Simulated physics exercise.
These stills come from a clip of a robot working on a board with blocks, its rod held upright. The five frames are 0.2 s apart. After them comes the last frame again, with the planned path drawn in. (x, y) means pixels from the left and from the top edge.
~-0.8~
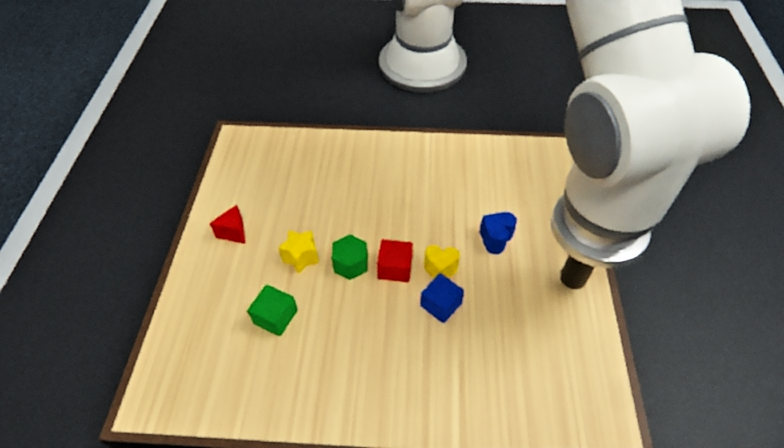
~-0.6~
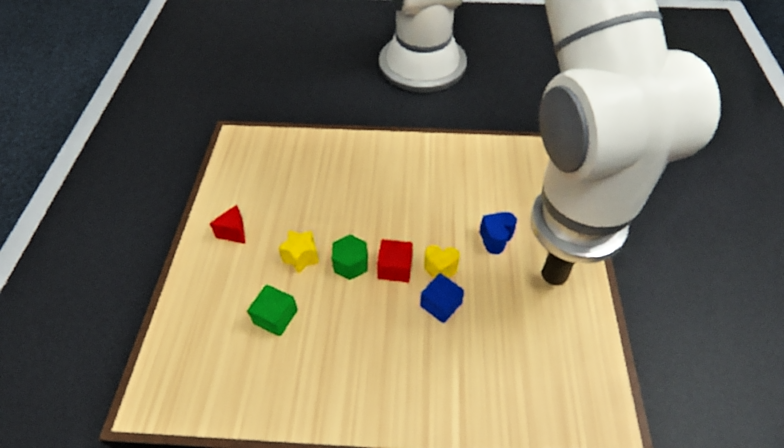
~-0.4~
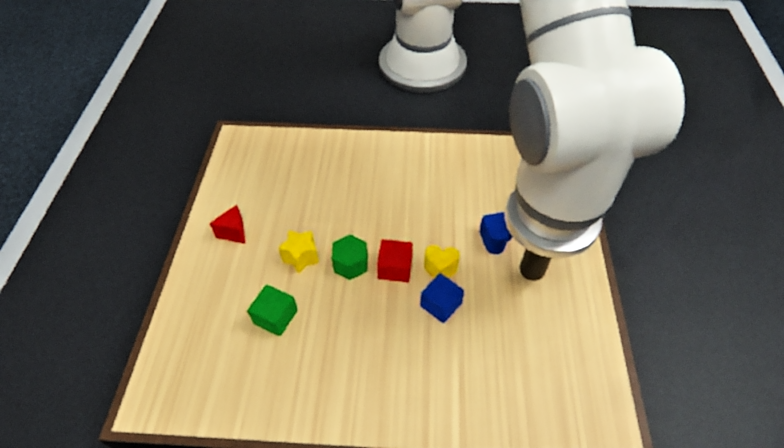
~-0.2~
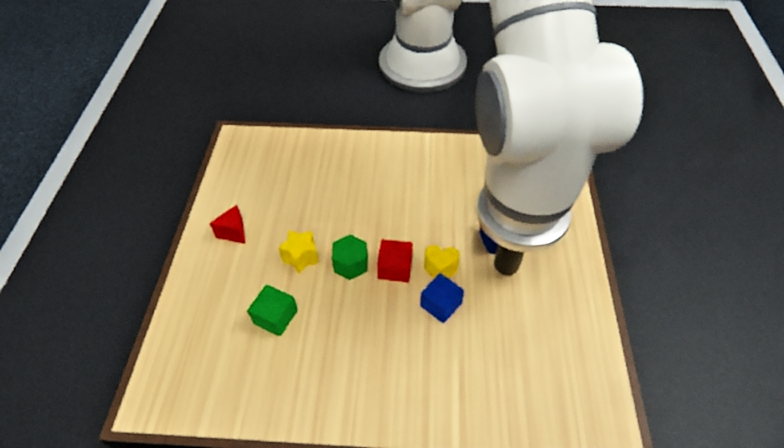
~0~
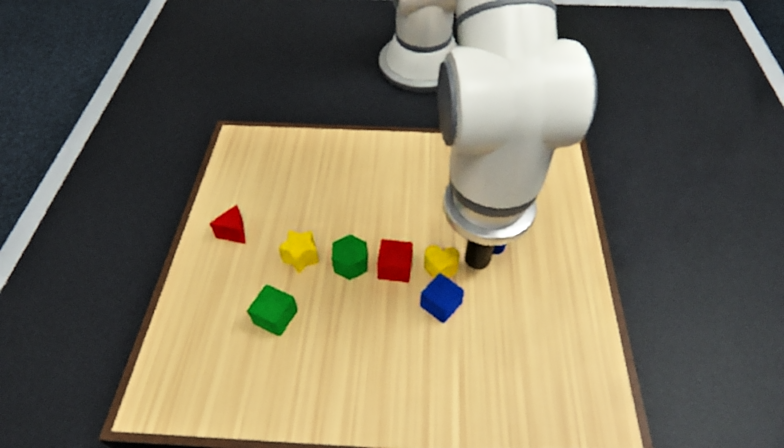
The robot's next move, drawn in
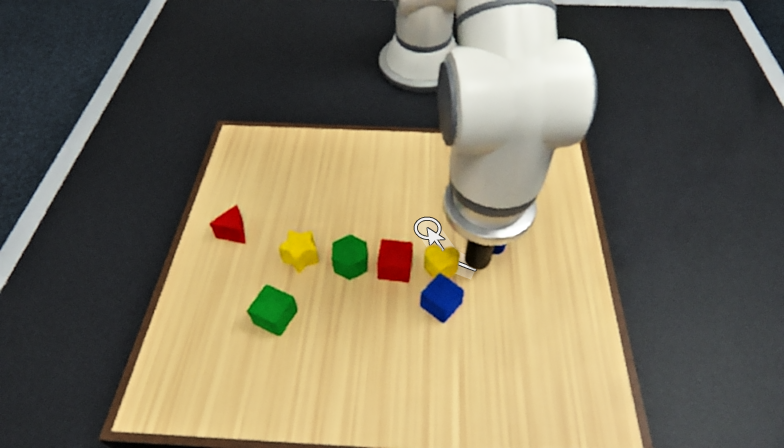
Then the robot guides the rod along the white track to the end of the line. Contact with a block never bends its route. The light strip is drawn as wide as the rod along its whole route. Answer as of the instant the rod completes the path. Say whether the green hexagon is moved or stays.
That one stays where it is.
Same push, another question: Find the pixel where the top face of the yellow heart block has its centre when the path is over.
The top centre is at (423, 252).
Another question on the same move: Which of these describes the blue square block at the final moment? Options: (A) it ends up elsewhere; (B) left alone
The correct letter is B.
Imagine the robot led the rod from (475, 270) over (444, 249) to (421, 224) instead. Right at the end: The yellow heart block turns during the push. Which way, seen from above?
Viewed from the top, it goes anticlockwise.
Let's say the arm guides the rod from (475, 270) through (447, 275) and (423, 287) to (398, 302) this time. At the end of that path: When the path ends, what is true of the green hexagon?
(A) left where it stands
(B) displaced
Answer: B.
The drawn path runs from (475, 270) by way of (453, 260) and (439, 245) to (428, 228).
The first path, step by step. Halfway along, rod (446, 243); red square block (388, 255); yellow heart block (423, 252), turned 50° anticlockwise.
At the end, rod (428, 218); green hexagon not moved; red square block (388, 255); yellow heart block (423, 252), turned 55° anticlockwise; blue square block not moved.
